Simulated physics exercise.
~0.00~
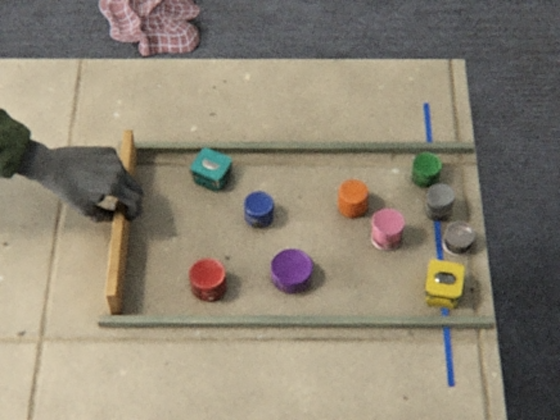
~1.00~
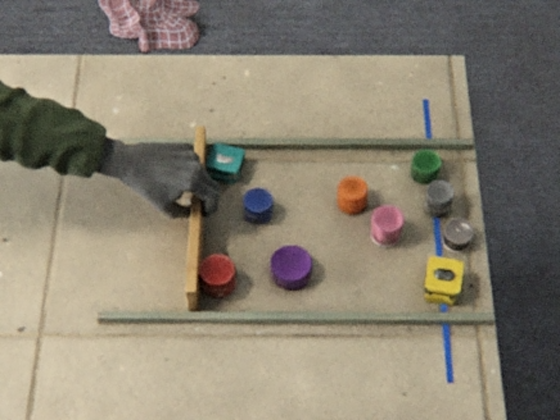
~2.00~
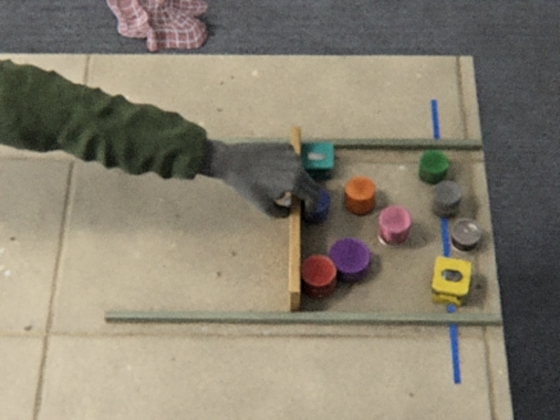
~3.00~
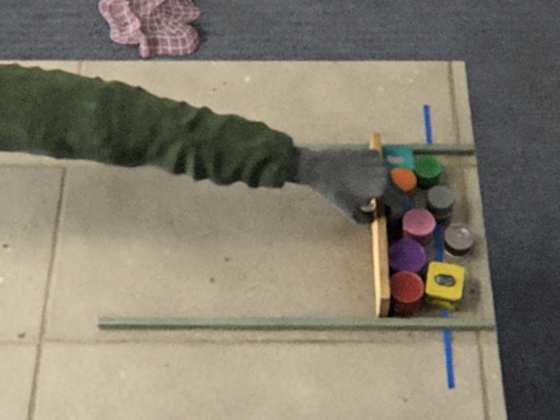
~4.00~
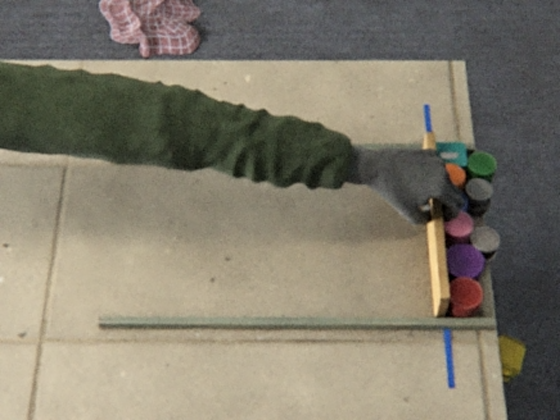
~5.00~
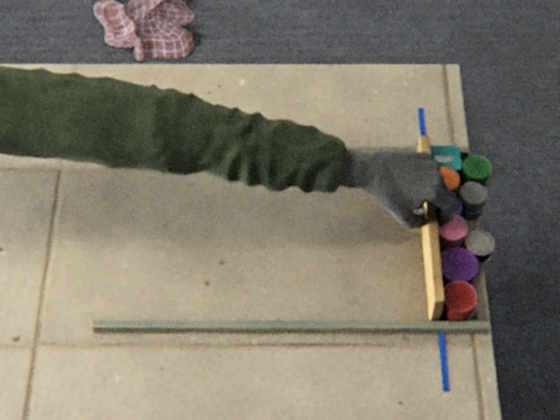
Gloved hand pushing a wooden board rightward between rails, bunching colourful tubs at the slab's edge as a yellow case drops off.
